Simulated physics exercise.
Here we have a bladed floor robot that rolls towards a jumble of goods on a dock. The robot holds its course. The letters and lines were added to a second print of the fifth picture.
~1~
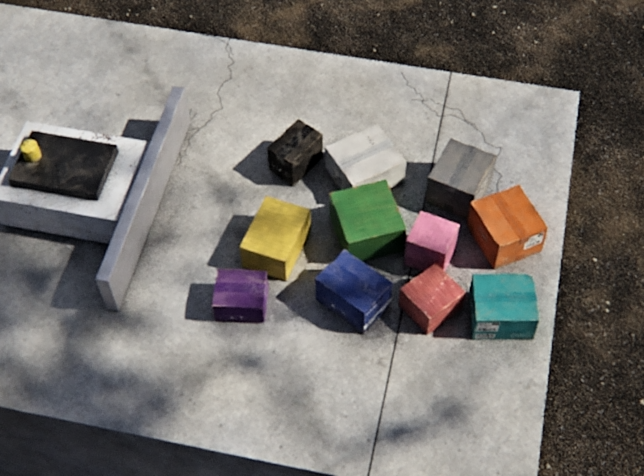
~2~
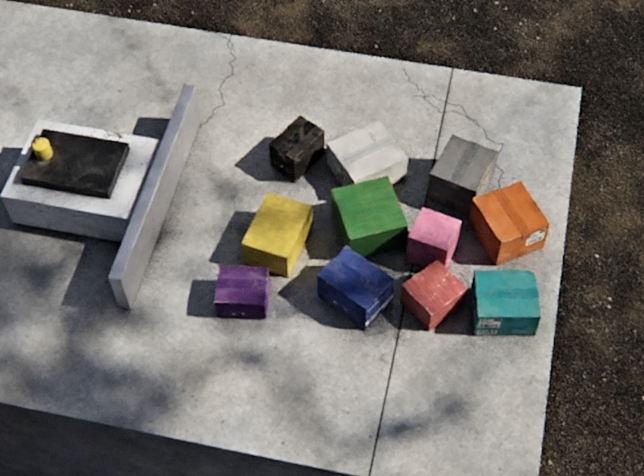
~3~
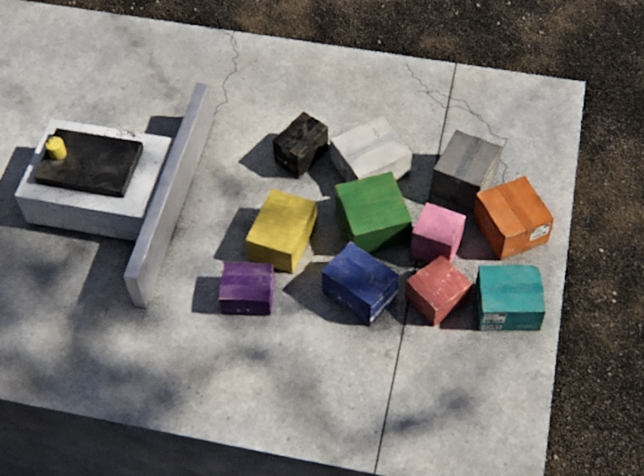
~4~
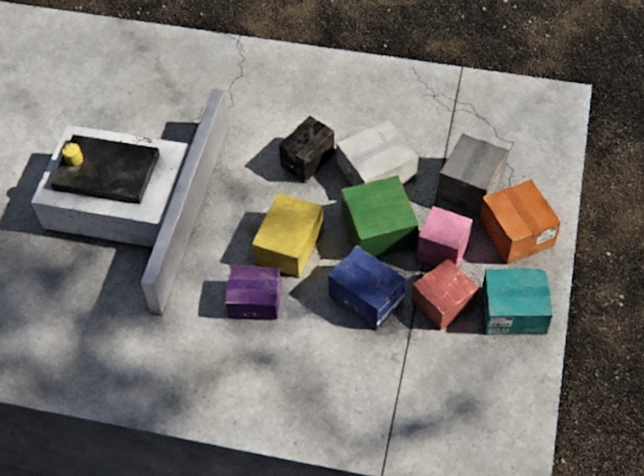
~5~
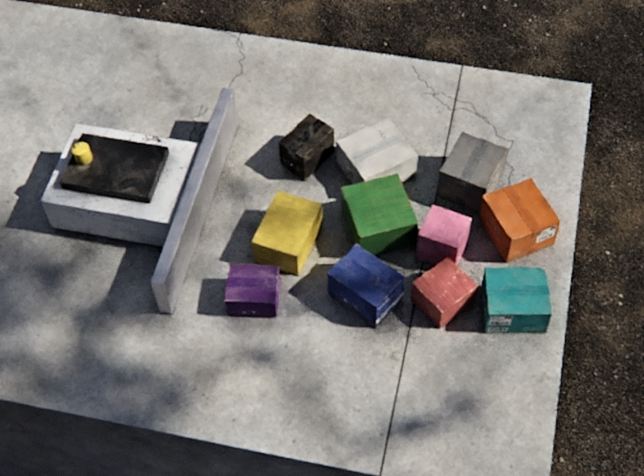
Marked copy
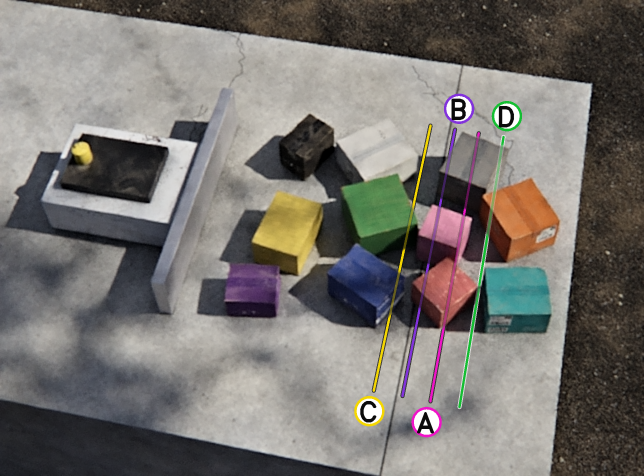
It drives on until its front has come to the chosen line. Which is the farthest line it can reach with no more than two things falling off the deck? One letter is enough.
At B, and not beyond.
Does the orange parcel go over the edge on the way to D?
By then, yes.
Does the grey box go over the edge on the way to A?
Yes.
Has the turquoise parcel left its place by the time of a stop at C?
Yes.
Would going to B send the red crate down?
No.
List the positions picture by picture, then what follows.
Black parcel (296, 152); orange parcel (507, 227); purple box (241, 296), in the first frame.
Robot (82, 163); white box (367, 161), in the second frame.
Robot (97, 162); grey box (466, 170), in the third frame.
Robot (113, 169); pink crate (444, 240), in the fourth frame.
Robot (122, 167); yellow crate (288, 232); red crate (444, 293); black parcel (307, 147), in the fifth frame.
On the marked copy, A at (457, 256); B at (431, 252); C at (405, 247); D at (483, 261).
With B. Early on, robot (204, 181); purple box (289, 300); black parcel (323, 146).
Further on, robot (286, 195); orange parcel (550, 225); turquoise parcel (538, 302).
At the end, robot (350, 205); orange parcel over the edge; turquoise parcel over the edge; two fallen.
As for the rest, A drops five; C is within the limit but short; D drops five.
